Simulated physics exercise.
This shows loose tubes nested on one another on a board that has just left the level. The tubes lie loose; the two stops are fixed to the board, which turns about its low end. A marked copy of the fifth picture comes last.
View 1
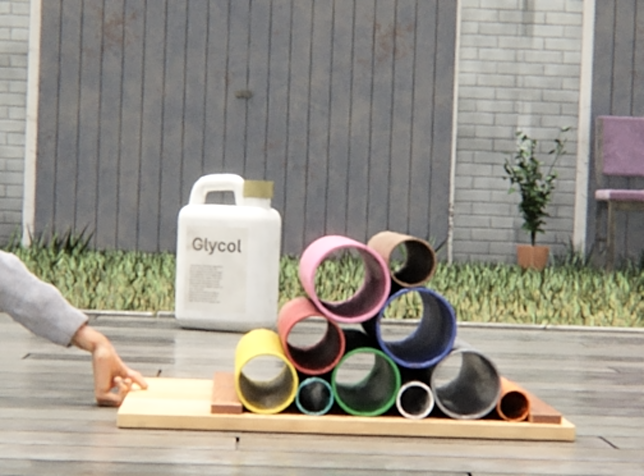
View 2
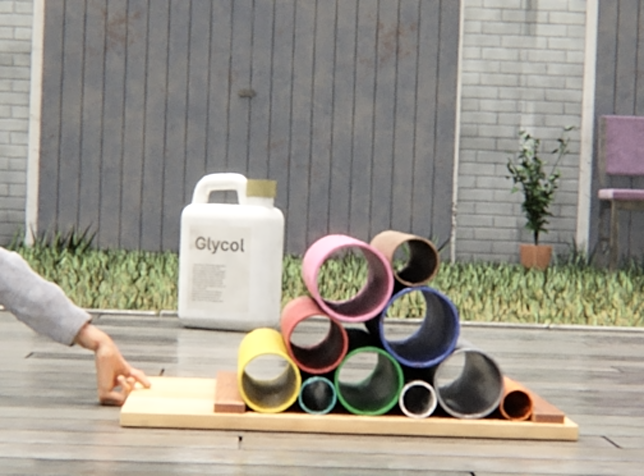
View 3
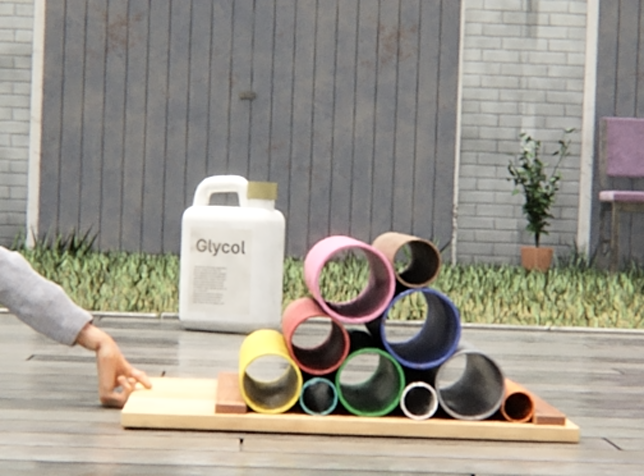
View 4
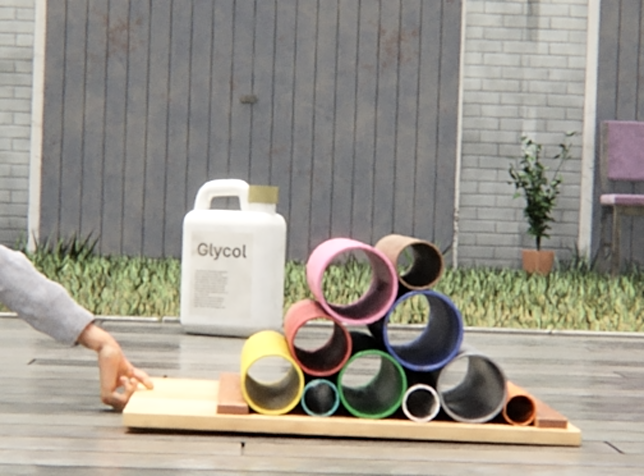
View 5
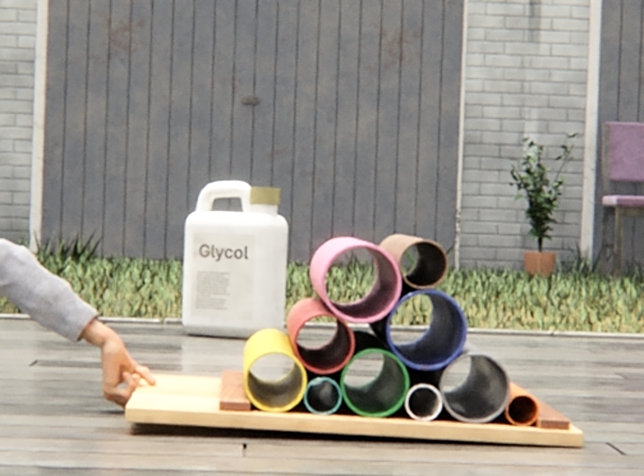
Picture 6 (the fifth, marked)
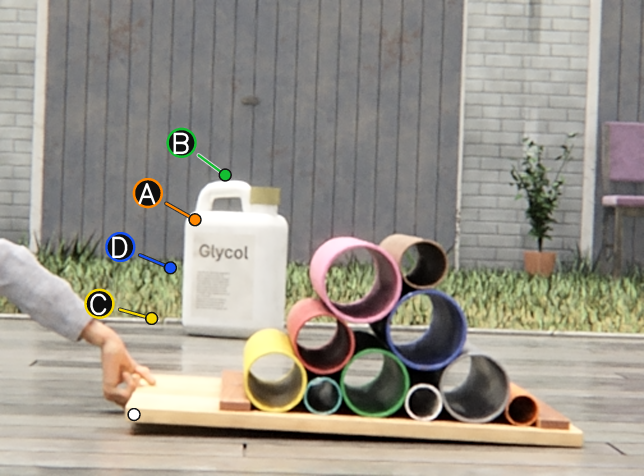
To begin with, a hand grips the left end of a wooden board lying flat on grey decking, with colourful tubes stacked on it and a white Glycol jug behind. The hand then lifts that end slightly, tilting the board a little down to the right, while the tubes stay nested together.
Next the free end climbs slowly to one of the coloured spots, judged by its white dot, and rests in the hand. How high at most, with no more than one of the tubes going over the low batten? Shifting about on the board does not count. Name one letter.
Lift it to B and no more.
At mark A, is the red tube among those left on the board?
Yes.
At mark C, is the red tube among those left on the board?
Yes, with C.
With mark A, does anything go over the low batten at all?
At A: Yes.
On the marked copy, A at (195, 220); B at (225, 175); C at (152, 319); D at (170, 268); the white dot at (134, 414).
Taking B. A third of the way, board at 19°.
Two thirds of the way, board at 34°.
When it is over, board at 34°, one over the low batten (brown).
As for the rest, A one over the low batten (brown); C one over the low batten (brown); D one over the low batten (brown).
